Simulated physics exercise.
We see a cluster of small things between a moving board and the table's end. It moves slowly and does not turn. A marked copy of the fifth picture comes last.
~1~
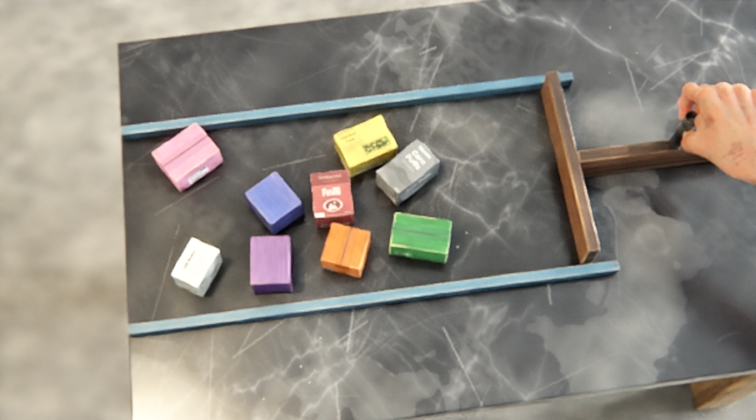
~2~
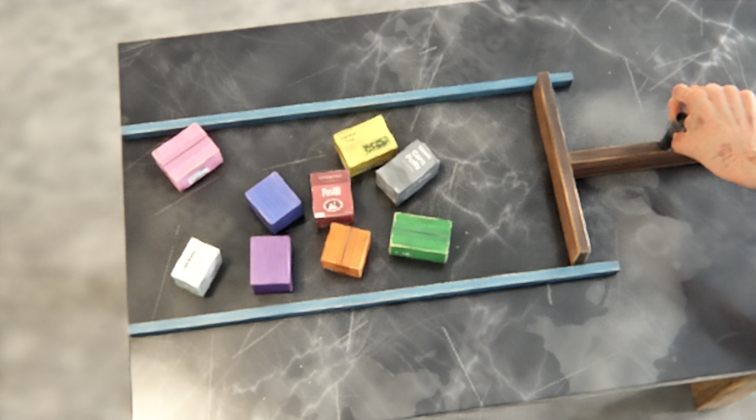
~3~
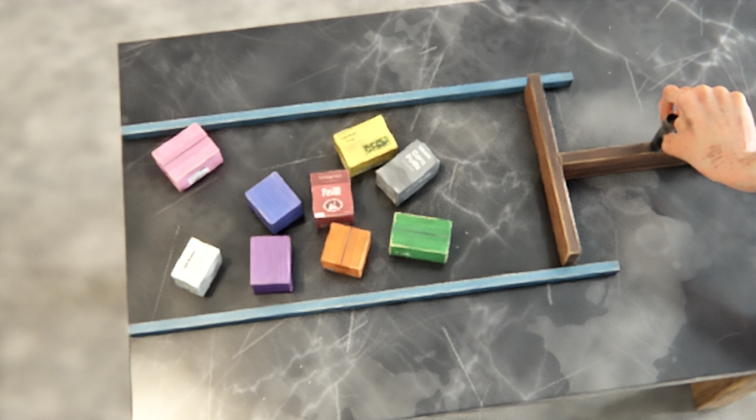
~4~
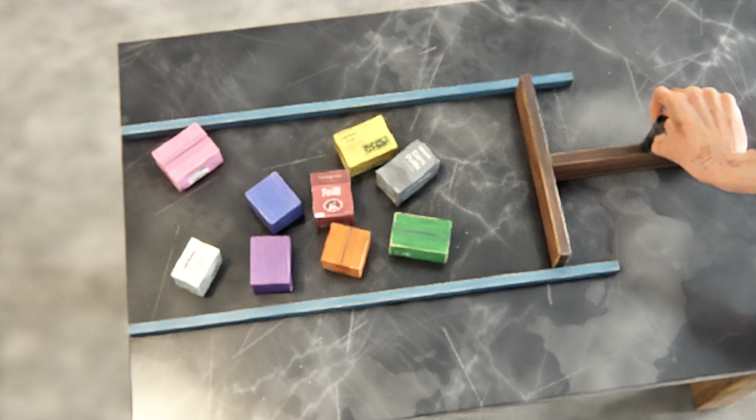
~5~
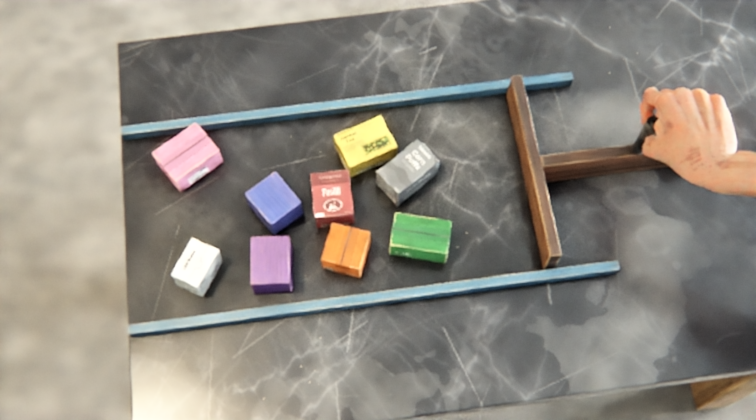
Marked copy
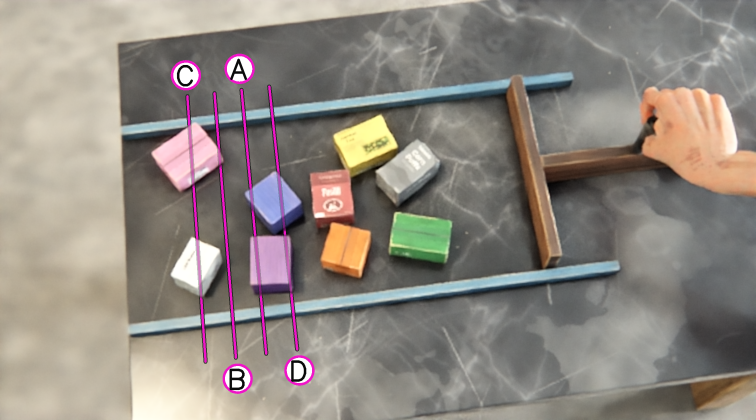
On a dark marbled table, a hand slowly slides a wooden pusher left toward colourful blocks.
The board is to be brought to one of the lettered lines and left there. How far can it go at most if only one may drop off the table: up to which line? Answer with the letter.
A is the last line within the limit.
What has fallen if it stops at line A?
The white box goes over.
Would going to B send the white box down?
By then, yes.
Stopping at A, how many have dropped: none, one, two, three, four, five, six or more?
By then, one.
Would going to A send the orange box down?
By then, no.
On the marked copy, A at (253, 214); B at (225, 218); C at (196, 222); D at (282, 211).
With A. Early on, board (435, 174); green box (406, 243); grey packet (393, 175).
Further on, board (333, 187); white box (181, 271); blue block (210, 209).
At the end, board (254, 197); white box over the edge; blue block (130, 216); one fallen.
As for the rest, B drops three; C drops six; D is within the limit but short.
